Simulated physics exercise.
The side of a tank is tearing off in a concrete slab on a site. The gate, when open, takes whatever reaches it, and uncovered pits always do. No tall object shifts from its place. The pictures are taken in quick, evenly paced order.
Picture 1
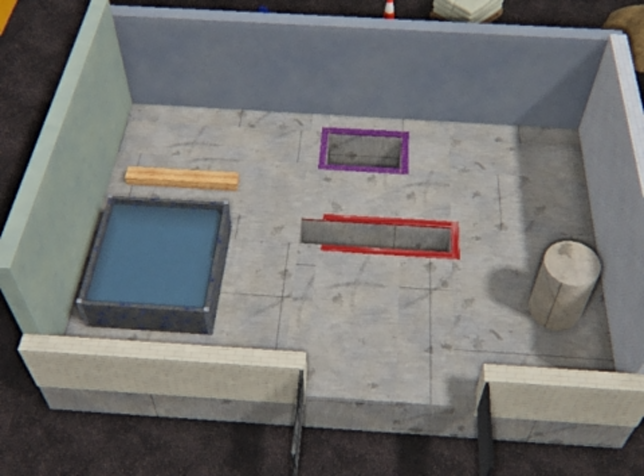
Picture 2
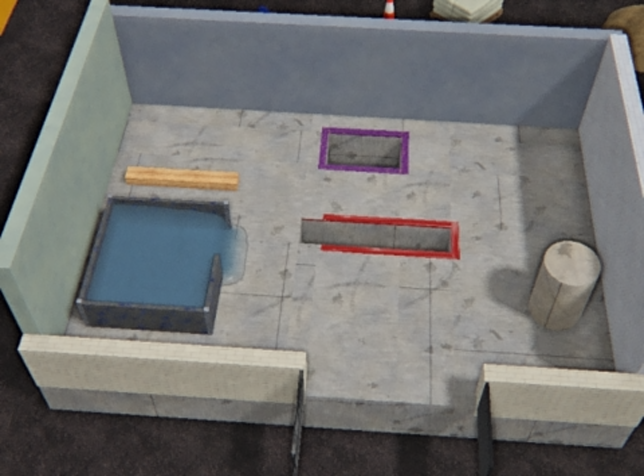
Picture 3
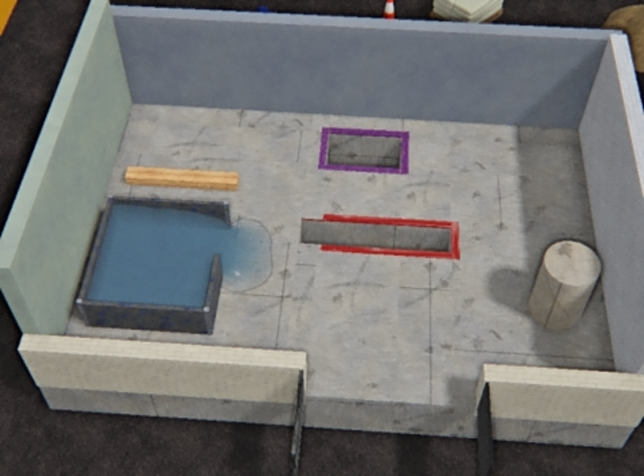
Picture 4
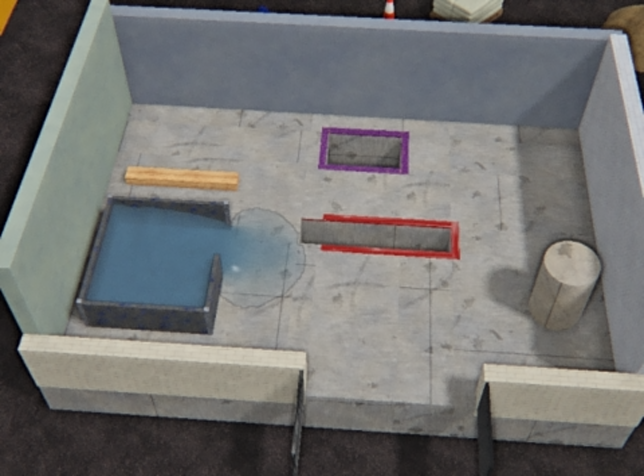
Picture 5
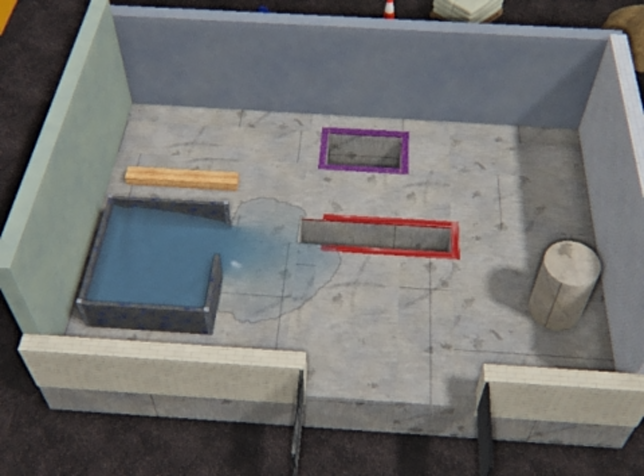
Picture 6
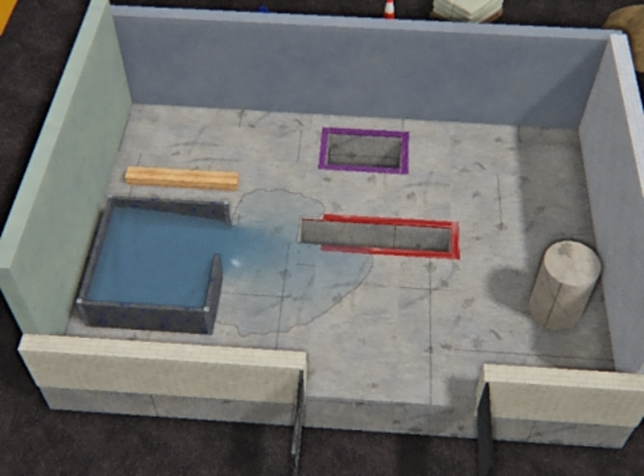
A walled concrete slab with an opening in its near wall is seen from above at a fixed angle. A dark-rimmed tank of blue water sits at left beside a wooden beam, with purple-edged and red-edged rectangular pits near the middle and a pale cylinder at right. The tank's right side opens, and water pours through the gap, spreading rightward across the floor around the red-edged pit's left end.
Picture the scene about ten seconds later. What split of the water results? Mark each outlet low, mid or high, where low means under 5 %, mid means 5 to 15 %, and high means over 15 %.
Marks - gate: Mid, red pit: High, purple pit: Mid.
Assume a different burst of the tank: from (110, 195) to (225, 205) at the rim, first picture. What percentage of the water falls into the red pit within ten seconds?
I'd estimate the red pit takes around 14 percent.
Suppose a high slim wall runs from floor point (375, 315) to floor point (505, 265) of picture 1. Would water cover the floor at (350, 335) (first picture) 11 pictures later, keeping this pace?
Verdict: Under water.
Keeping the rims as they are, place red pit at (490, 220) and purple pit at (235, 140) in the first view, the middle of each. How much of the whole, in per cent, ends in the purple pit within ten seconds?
Note: Purple pit, 0 percent.
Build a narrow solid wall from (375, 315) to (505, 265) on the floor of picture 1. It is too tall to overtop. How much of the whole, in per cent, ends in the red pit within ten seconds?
Share, red pit - 40 in a hundred.
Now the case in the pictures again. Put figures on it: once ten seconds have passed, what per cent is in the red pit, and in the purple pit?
Estimates: 34 % and 10 %.
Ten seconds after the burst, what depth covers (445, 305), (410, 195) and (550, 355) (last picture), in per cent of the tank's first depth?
Approx. values, in order: 4 %, 2 %, 8 %.
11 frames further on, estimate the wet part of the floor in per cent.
Around 35 percent of it.
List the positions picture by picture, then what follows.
Still water in the open tank at (157, 254), in the first picture.
Water pours out at (222, 247) and has run to (231, 280), in the second picture.
The front is at (259, 279), out from the gap at (222, 248), in the third picture.
Water pours out at (222, 248) and has run to (297, 272), in the fourth picture.
Water pours out at (222, 247) and has run to (333, 264), in the fifth picture.
The front is at (366, 257), out from the gap at (222, 247), in the sixth picture.
A moment on, water covers 20 % of the floor; the gate 0 %, the red pit 6 %, the purple pit 0 %.
Next, water covers 35 % of the floor; the gate 0 %, the red pit 13 %, the purple pit 2 %.
Then, water covers 40 % of the floor; the gate 2 %, the red pit 20 %, the purple pit 5 %.
Later, water covers 40 % of the floor; the gate 4 %, the red pit 28 %, the purple pit 8 %.
In the end, water covers 45 % of the floor; the gate 7 %, the red pit 34 %, the purple pit 10 %.
